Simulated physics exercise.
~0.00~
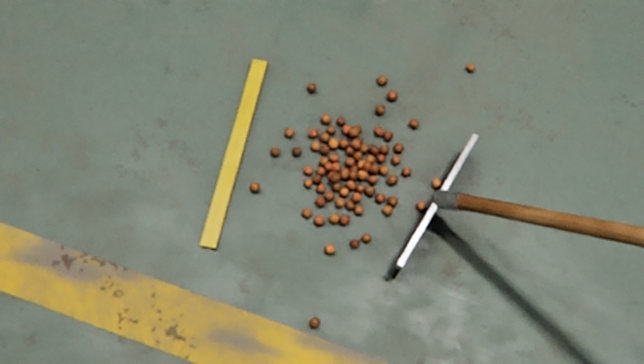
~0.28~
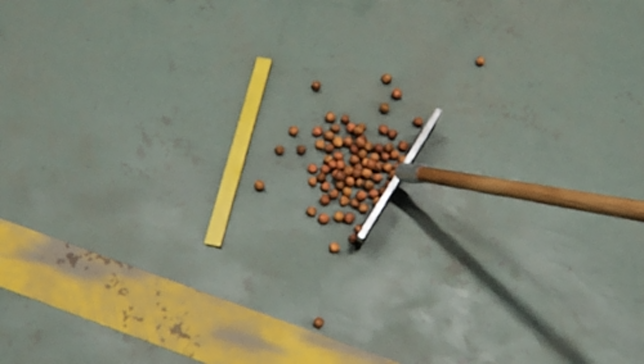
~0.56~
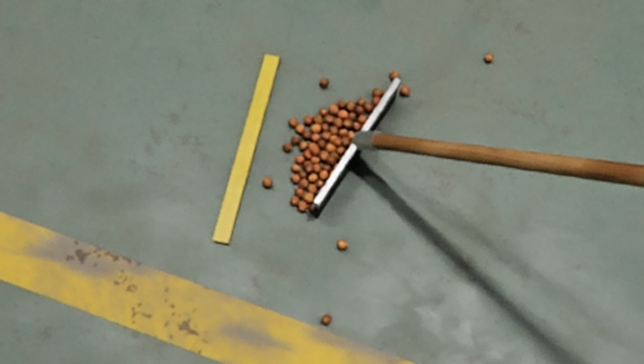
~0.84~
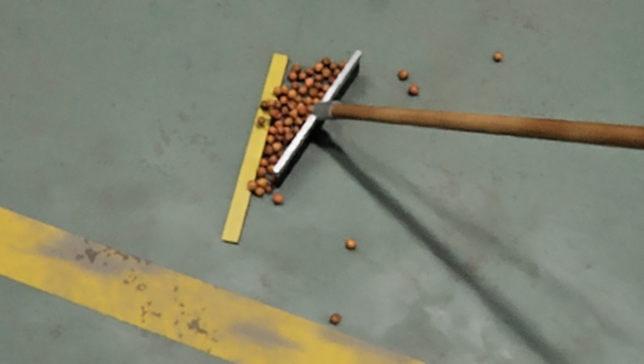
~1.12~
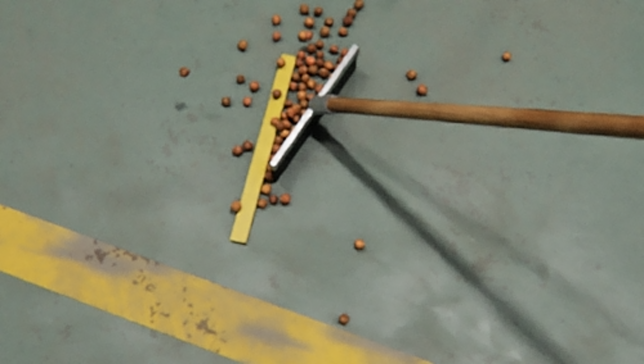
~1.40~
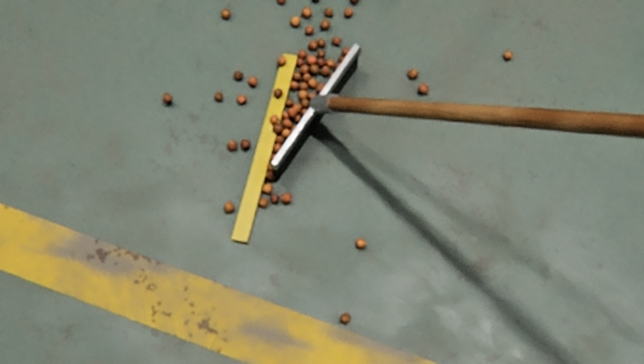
On a scuffed grey-green floor marked with a broad, worn yellow band, a loose cluster of small round brown nuts lies between a slim yellow strip and a wooden-handled squeegee. The squeegee blade slides left and slightly upward, gathering most of the nuts into a tight heap and leaving a few strays behind. It presses the heap against the strip, and the nuts pack into the narrowing gap. Then the blade halts as nuts spill past the strip's upper end and some cross over it. At the end, many remain wedged between blade and strip, with others scattered above and to the left.
